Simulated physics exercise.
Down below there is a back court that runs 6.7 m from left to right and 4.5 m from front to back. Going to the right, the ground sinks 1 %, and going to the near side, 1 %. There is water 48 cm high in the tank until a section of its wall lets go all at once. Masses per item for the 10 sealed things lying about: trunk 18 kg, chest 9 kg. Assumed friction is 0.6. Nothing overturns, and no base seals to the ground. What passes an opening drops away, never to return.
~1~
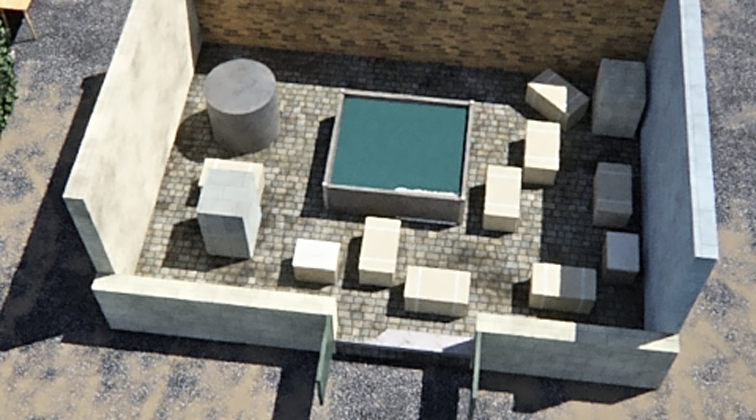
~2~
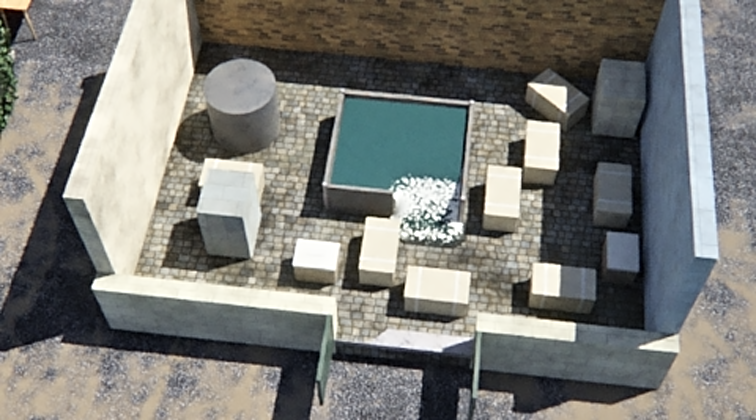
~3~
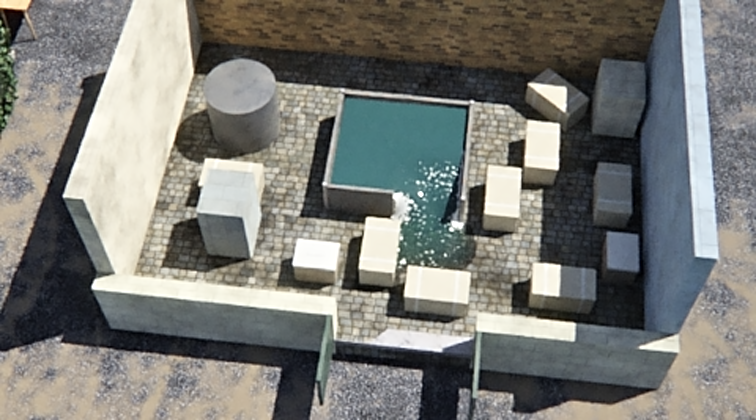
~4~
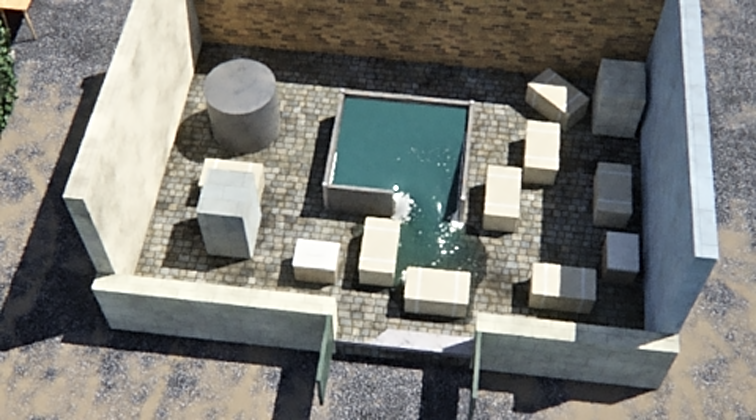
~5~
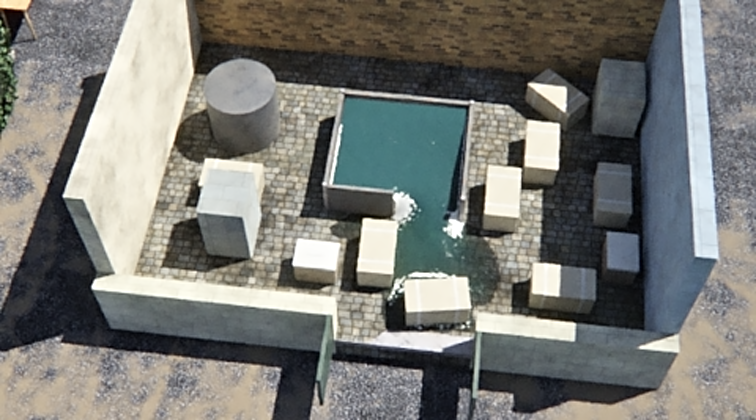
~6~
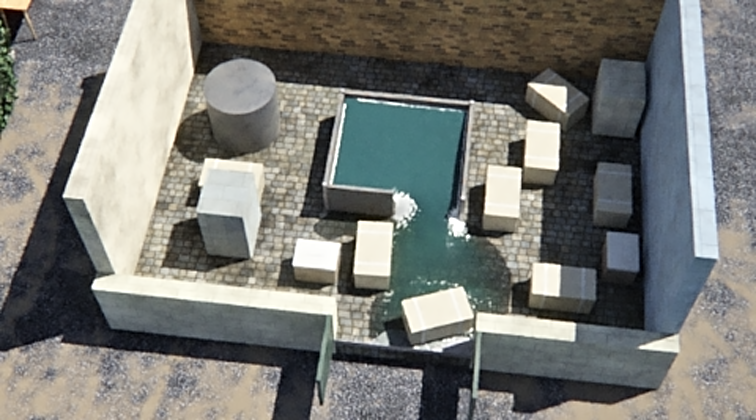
Water burst through the near side of a raised tank in a walled yard, spread across the paving toward the front opening, and pushed one pale box forward and askew while another shifted slightly.
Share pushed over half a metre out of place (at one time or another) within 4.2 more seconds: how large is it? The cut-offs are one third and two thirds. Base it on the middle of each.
The share is below one third.
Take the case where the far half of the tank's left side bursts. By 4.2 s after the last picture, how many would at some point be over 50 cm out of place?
Then the count would be 1.
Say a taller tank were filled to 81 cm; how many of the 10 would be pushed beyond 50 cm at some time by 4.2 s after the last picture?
Then it comes to 5.
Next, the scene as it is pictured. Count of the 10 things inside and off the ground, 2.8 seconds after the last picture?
Answer: 1.
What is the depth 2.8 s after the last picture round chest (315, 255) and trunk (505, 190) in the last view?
About 0 and 0 cm.
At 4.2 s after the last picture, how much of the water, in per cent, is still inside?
Around 58 per cent of the water is still in there.
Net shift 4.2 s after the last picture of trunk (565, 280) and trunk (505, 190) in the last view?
Shifts in order: 30 cm; 0 cm.
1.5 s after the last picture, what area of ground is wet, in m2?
9.0 m2.
Then, 0.4 s after the last picture 1 of 10 are over 50 cm from their spots; 0 afloat.
Then, 1.5 s after the last picture 1 of 10 are over 50 cm from their spots; 0 afloat.
Then, 2.8 s after the last picture 1 of 10 are over 50 cm from their spots; 1 afloat.
Then, 4.2 s after the last picture 2 of 10 are over 50 cm from their spots, and 2 have been at some point; 2 afloat.
